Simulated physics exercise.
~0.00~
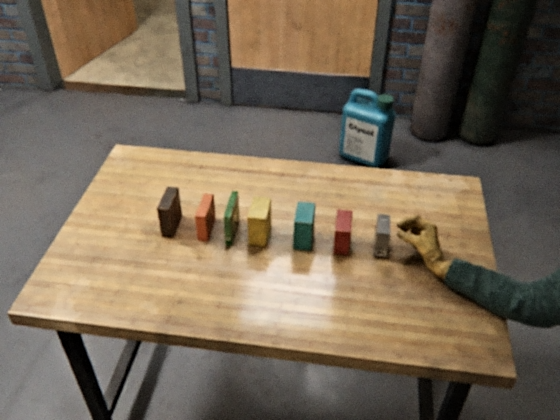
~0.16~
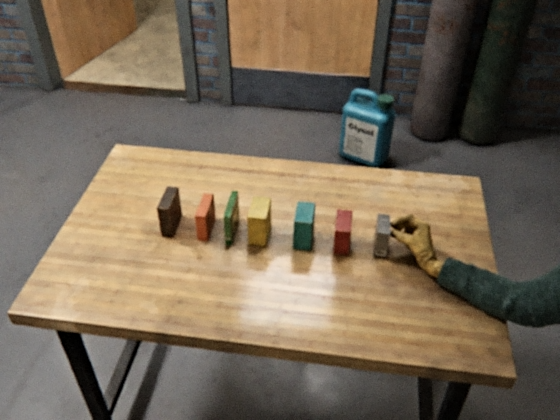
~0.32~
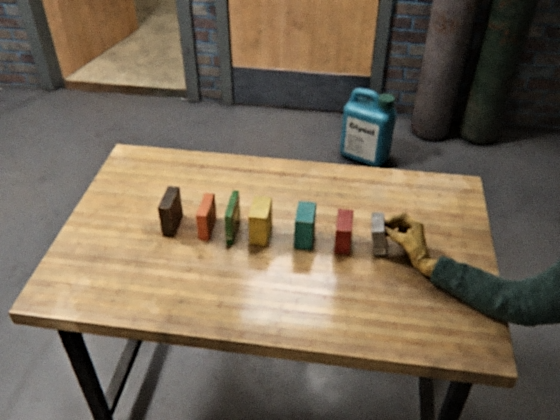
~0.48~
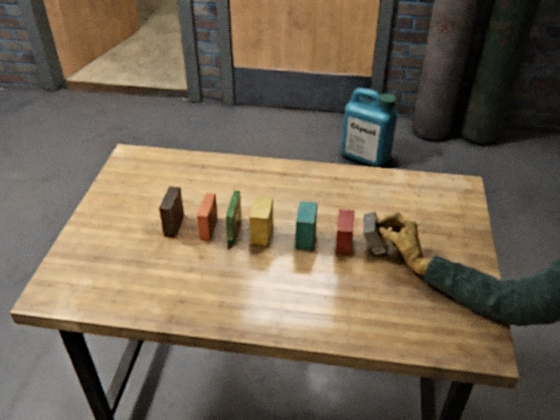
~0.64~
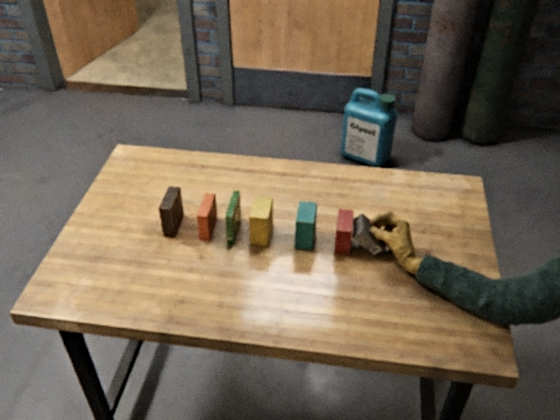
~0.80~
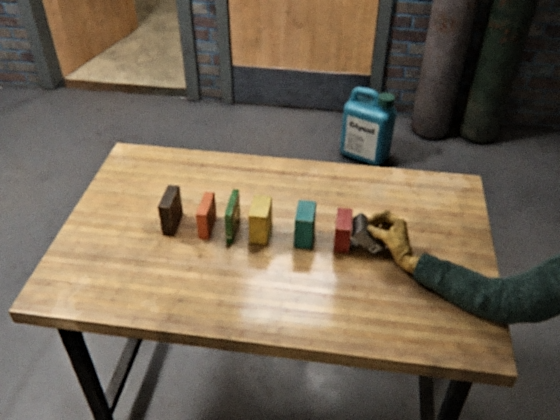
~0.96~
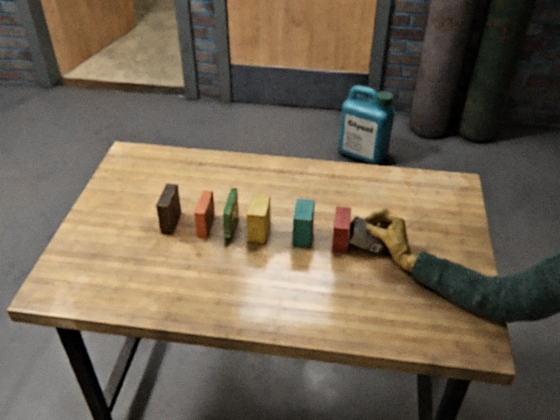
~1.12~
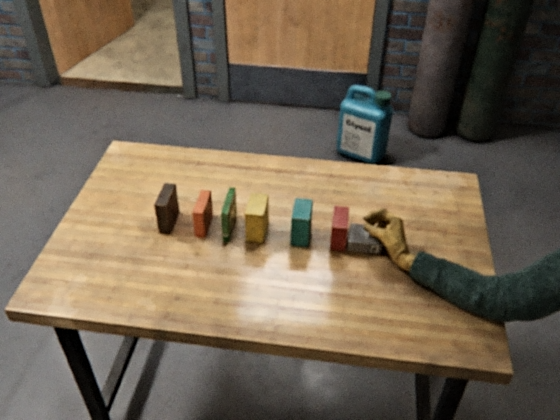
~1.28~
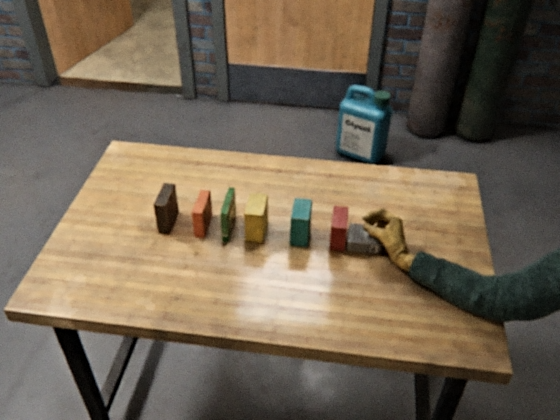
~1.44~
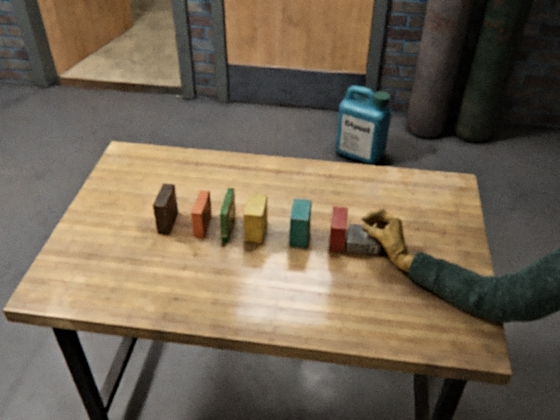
Gloved hand tipping the grey block at the right end of a row leftward onto its side, the other blocks staying upright.
